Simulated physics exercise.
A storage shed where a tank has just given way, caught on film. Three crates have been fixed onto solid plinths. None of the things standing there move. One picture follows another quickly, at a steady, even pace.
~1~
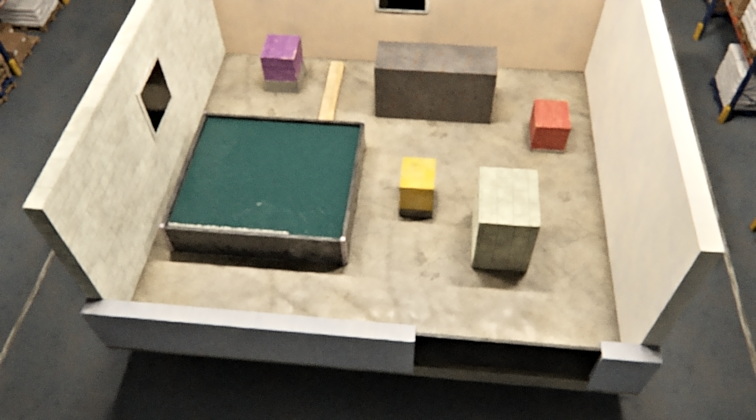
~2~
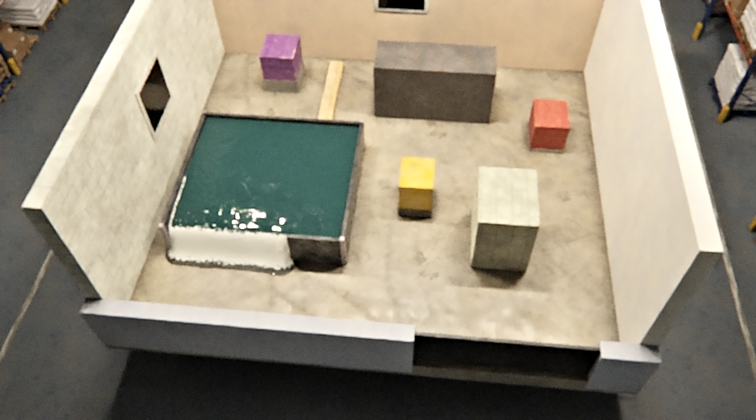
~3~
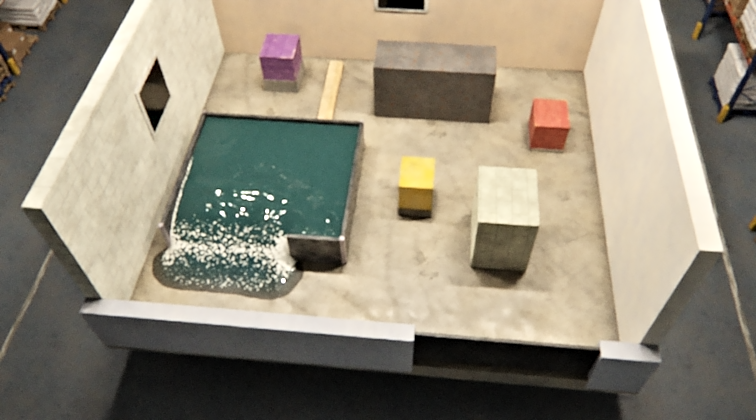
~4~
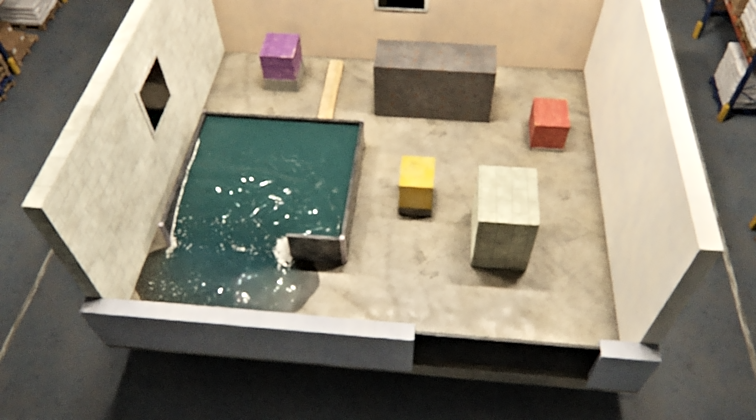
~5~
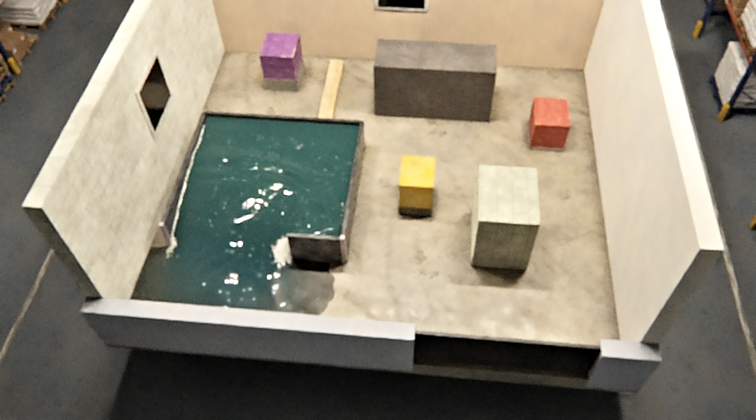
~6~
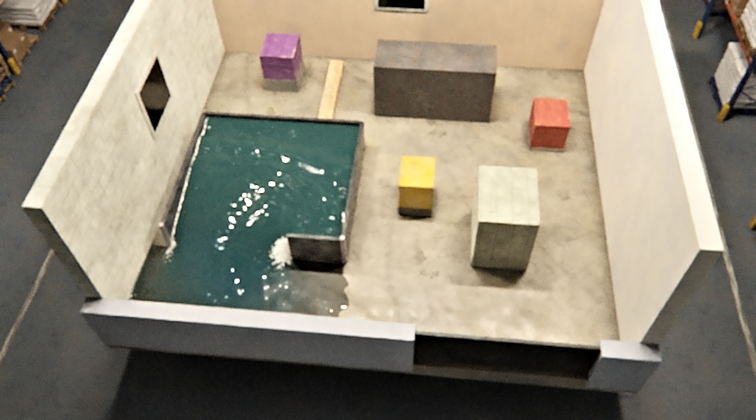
To begin with, dark green water lies still in an open tank on the left of a walled shed, among purple, yellow, red and grey blocks. Water then bursts through the tank's near side in a white, foaming sheet, spreads across the floor to the front wall, and creeps right while the blocks stay put.
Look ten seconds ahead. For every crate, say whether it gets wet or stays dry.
As I see it, the red crate gets caught by the water, the purple crate doesn't get caught by the water, the yellow crate doesn't get caught by the water.
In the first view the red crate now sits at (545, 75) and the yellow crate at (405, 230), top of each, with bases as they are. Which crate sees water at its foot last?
My guess is the one in red.
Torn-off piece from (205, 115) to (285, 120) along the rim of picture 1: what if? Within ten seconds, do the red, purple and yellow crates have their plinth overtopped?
My take: Red gets flooded, purple gets flooded and yellow is untouched.
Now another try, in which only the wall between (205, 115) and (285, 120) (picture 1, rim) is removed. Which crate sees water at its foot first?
First comes the one in purple.
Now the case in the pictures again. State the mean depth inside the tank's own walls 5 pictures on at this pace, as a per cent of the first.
I'd put it close to 72 percent.
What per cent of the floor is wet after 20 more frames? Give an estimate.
My best guess is some 50 %.
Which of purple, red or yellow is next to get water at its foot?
I'd pick the yellow crate.
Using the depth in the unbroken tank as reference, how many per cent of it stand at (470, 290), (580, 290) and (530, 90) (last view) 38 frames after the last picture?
In turn 10, 30 and 2 in a hundred.
A moment on, water covers 15 % of the floor; the red crate not reached, the purple crate not reached, the yellow crate not reached.
Next, water covers 25 % of the floor; the red crate not reached, the purple crate not reached, the yellow crate not reached.
Then, water covers 50 % of the floor; the red crate not reached, the purple crate water round its plinth, the yellow crate water round its plinth.
Later, water covers 85 % of the floor; the red crate water round its plinth, the purple crate water round its plinth, the yellow crate water round its plinth.
In the end, water covers 100 % of the floor; the red crate was topped, the purple crate stayed above the water, the yellow crate stayed above the water.
